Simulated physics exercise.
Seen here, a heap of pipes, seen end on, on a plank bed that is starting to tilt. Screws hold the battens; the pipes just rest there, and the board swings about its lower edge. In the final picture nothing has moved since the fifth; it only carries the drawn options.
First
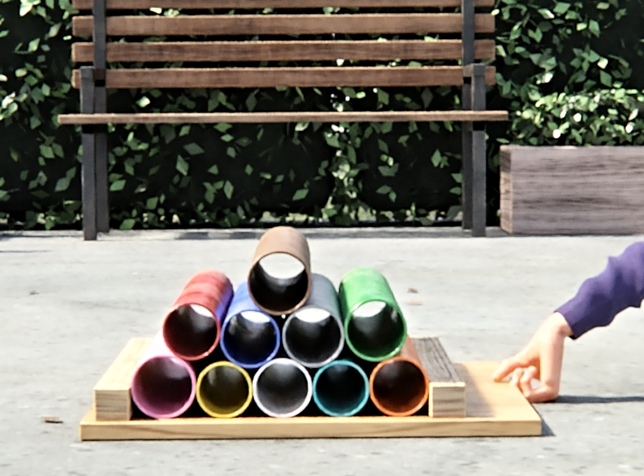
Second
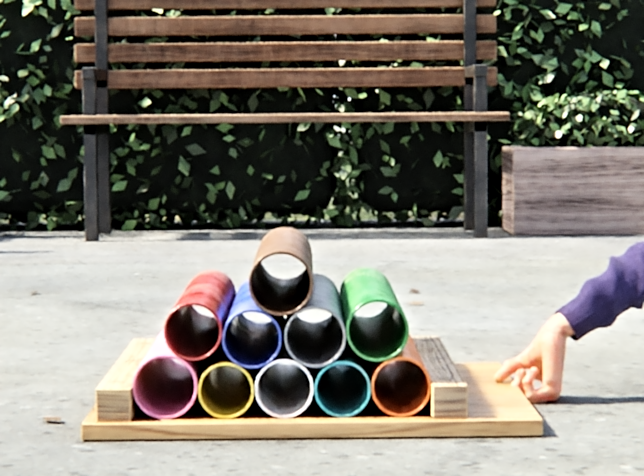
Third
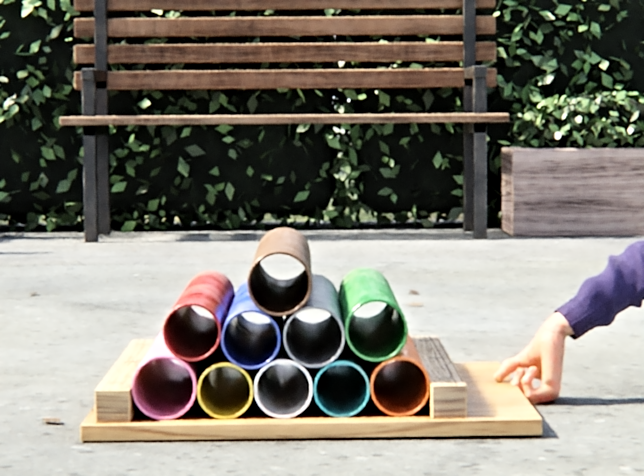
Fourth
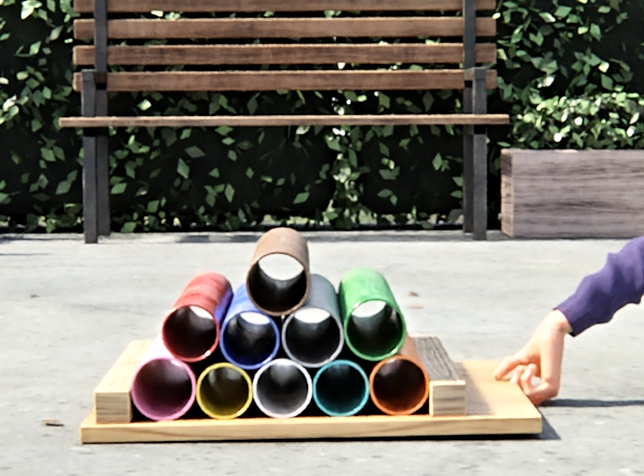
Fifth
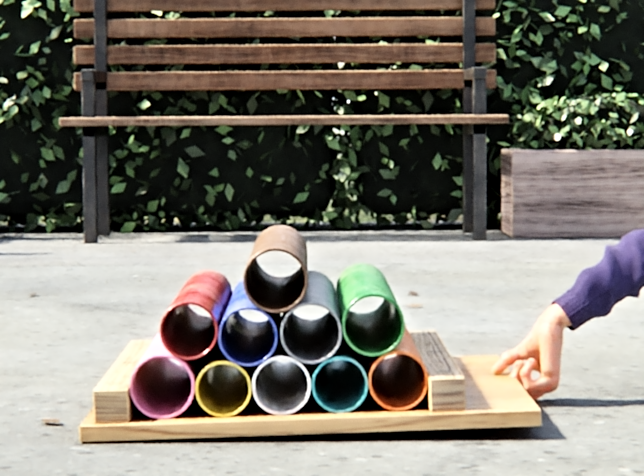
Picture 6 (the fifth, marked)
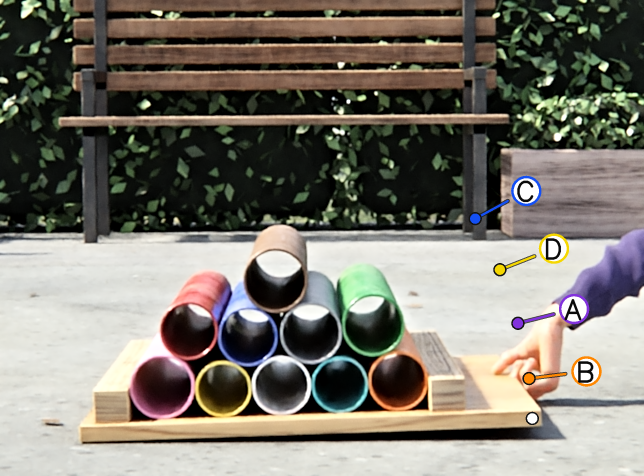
A wooden board holding a stack of colourful pipes, seen end on, stays nearly still on the pavement before a bench, then its right end rises slightly as a purple-sleeved hand grips it, tilting the pipes slightly left.
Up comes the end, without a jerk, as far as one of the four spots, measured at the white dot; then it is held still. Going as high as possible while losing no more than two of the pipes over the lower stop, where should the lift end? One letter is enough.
The last mark within the limit is D.
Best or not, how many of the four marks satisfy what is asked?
The number is three.
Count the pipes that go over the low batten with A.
The count is none.
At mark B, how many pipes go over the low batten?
It comes to none.
On the marked copy, A at (518, 323); B at (529, 379); C at (476, 219); D at (500, 270); the white dot at (532, 418).
With D. Early on, board at 15°.
Further on, board at 21°.
At the end, board at 21°, none over the low batten.
As for the rest, A none over the low batten; B none over the low batten; C five over the low batten.
